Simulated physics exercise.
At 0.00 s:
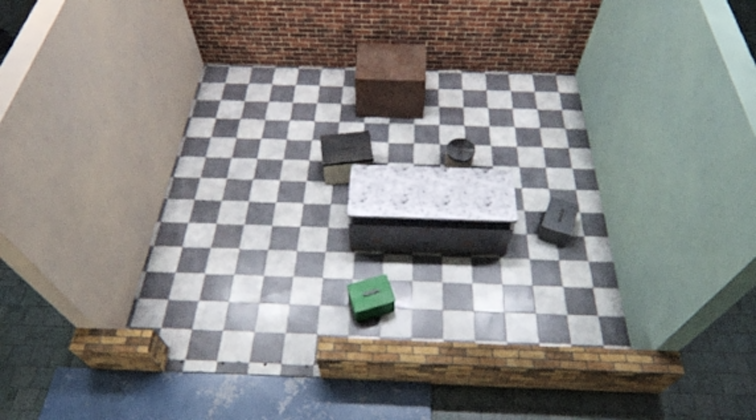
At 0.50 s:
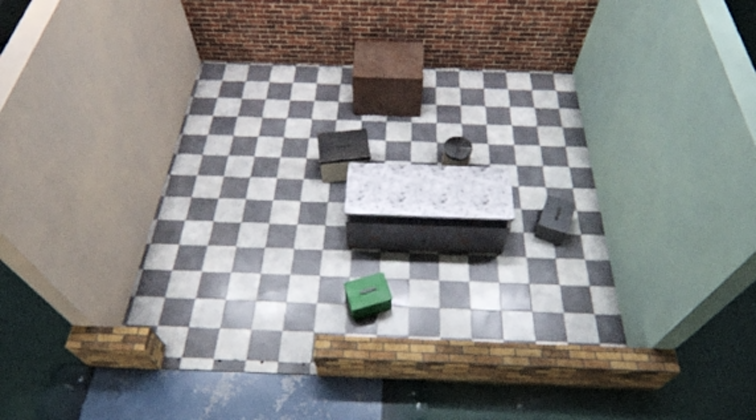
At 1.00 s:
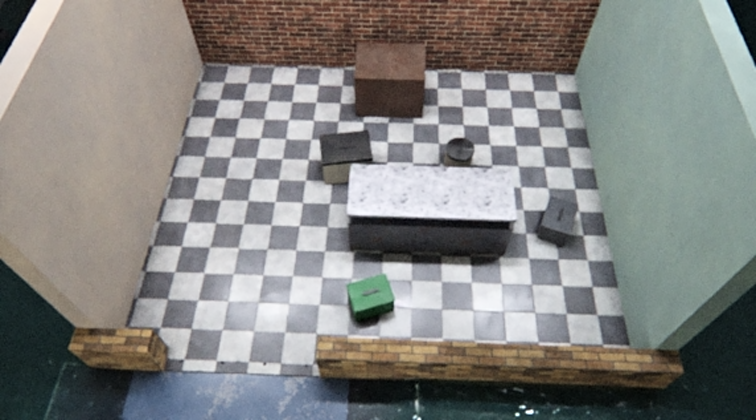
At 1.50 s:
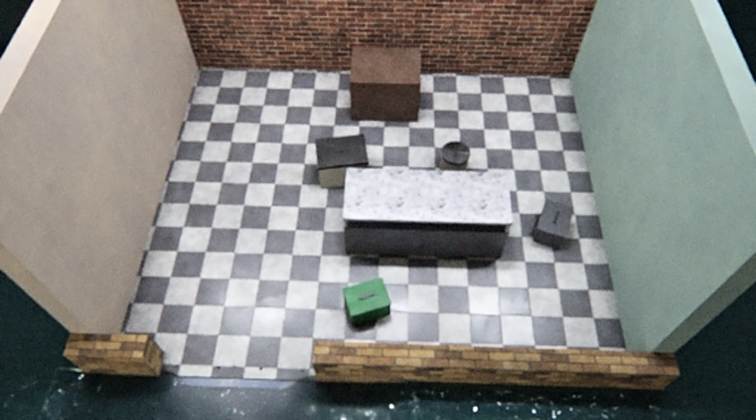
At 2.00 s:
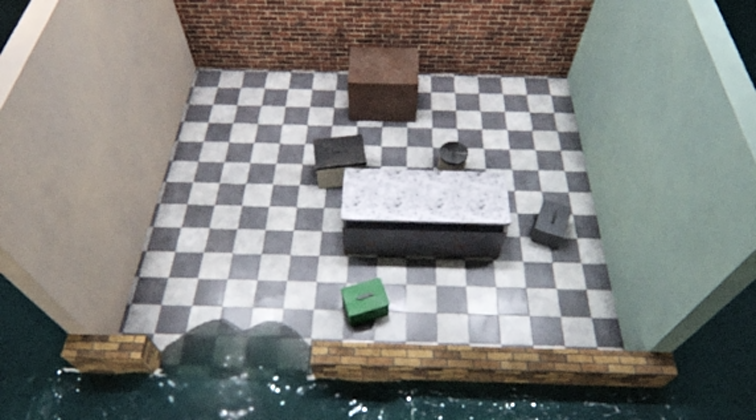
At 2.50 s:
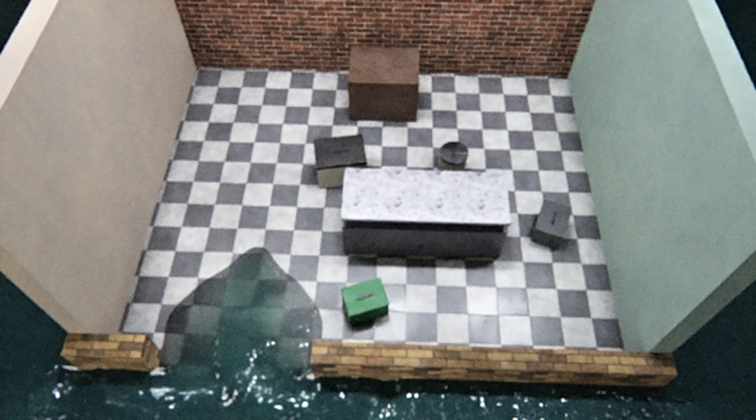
Tiled shop floor with still boxes and a long counter, water rising outside the brick wall, then spreading in through the doorway.
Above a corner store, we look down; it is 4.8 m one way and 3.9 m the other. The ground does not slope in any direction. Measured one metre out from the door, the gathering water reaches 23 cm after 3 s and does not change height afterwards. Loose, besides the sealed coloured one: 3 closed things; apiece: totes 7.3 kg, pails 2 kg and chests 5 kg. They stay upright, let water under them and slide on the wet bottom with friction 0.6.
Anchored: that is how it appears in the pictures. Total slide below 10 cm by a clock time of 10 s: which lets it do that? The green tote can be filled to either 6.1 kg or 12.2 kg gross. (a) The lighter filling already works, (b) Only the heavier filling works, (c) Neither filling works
(a) The lighter filling already works.
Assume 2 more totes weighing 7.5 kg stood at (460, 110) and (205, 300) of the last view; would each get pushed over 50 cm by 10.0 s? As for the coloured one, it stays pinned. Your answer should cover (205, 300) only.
For that spot the answer is greater than that.
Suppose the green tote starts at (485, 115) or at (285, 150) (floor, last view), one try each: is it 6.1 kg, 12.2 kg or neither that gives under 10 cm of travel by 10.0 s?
The first time the greater option is needed; the second time both options come up short.
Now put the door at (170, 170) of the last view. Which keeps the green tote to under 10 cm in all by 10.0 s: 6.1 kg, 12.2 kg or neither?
There both choices fail.
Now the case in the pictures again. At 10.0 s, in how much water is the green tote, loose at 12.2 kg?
Something like 3 centimetres.
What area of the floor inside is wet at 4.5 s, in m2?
Wet area: Approx. 9.5 m2.
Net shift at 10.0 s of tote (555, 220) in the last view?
Distance from the starting spot, in that order: 40 cm.
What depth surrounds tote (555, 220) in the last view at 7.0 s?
I'd say some 0 cm.
After 3.5 s the green tote would be 0 cm from its start with 6.1 kg and 0 cm from its start with 12.2 kg; 0 cm of water round it then.
After 4.5 s the green tote would be 0 cm from its start with 6.1 kg and 0 cm from its start with 12.2 kg; 2 cm of water round it then.
After 7.0 s the green tote would be 0 cm from its start with 6.1 kg and 0 cm from its start with 12.2 kg; 2 cm of water round it then.
After 10.0 s the green tote would be 0 cm from its start with 6.1 kg and 0 cm from its start with 12.2 kg; 3 cm of water round it then.
